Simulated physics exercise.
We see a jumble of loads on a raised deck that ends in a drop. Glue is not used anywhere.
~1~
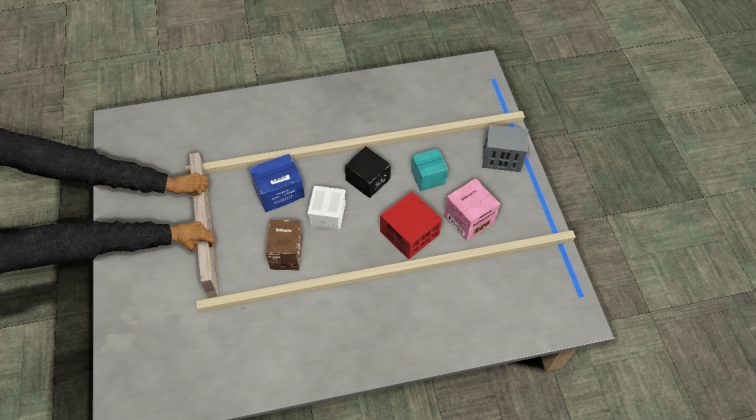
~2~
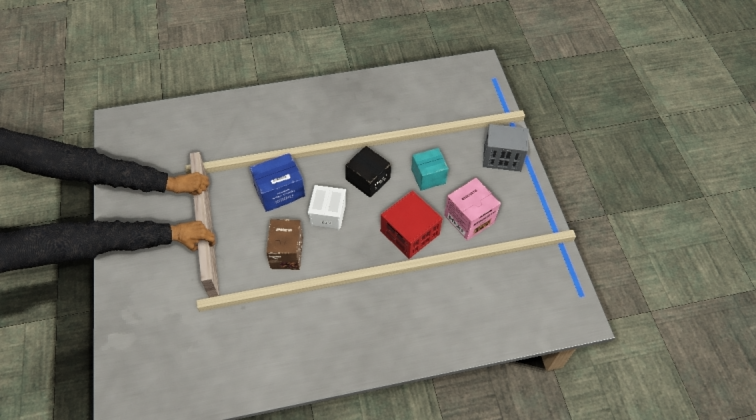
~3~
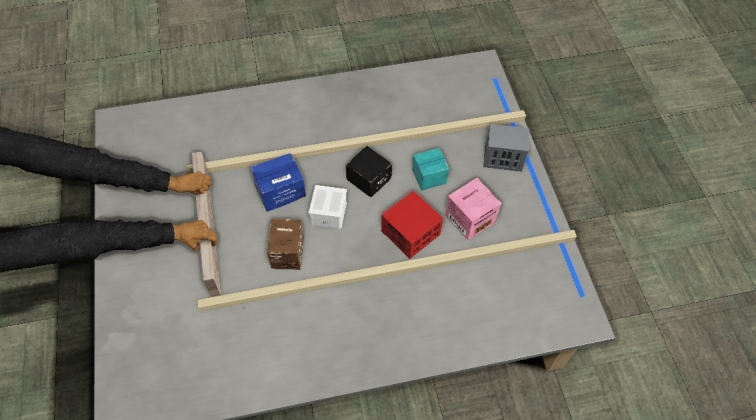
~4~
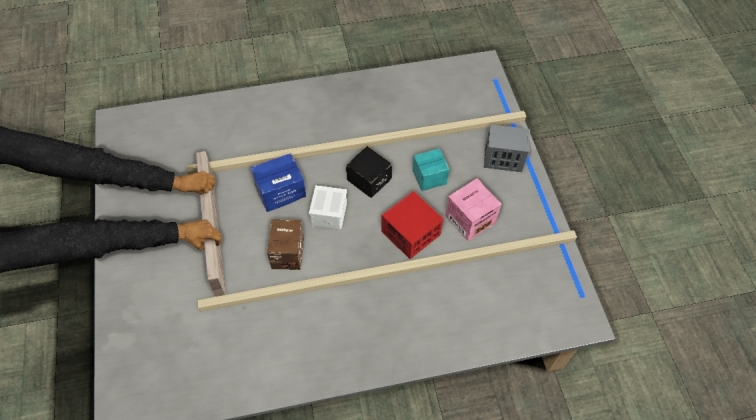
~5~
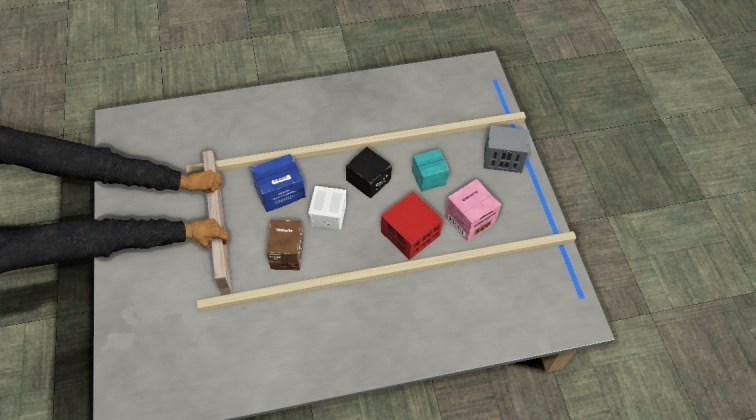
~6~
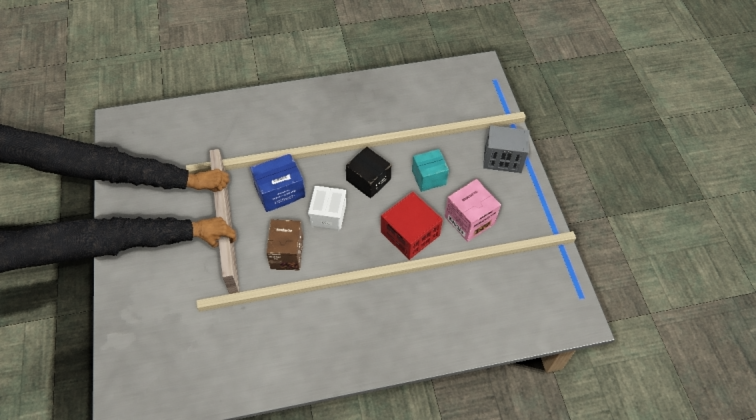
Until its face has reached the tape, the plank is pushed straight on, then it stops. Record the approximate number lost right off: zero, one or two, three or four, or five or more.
Number lost: Five or more.
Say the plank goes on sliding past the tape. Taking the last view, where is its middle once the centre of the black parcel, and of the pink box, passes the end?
First one: Around (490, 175). Other one: Around (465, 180).
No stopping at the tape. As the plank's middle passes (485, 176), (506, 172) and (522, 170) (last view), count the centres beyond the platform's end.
Respectively, 3, 5 and 6.
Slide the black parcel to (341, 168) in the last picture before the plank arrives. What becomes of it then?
Put there, it simply leaves the top.
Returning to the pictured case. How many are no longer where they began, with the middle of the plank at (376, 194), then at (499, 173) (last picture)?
7 by the first point, 8 by the second.
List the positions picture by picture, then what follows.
In the first frame, grey crate (505, 149); pink box (471, 210); turquoise box (429, 170); plank (204, 224); tape (533, 177).
In the second frame, pink box (472, 209); blue parcel (278, 182).
In the third frame, turquoise box (430, 169); red crate (412, 225).
In the fourth frame, grey crate (506, 149); white tote (329, 208).
In the fifth frame, pink box (472, 211); black parcel (369, 173).
In the sixth frame, grey crate (506, 150); pink box (472, 211); turquoise box (430, 171); plank (224, 220); tape (534, 178).
A little later, none off yet; grey crate at rest near (506, 150); pink box at rest near (472, 211); turquoise box at rest near (430, 171).
Next, none off yet; grey crate shifted about its own width near (542, 135); pink box shifted well along near (534, 206); turquoise box shifted well along near (519, 157).
When it is over, the number that fall off is five or more; down, brown box, blue parcel, white tote, black parcel, red crate, turquoise box, pink box and grey crate.
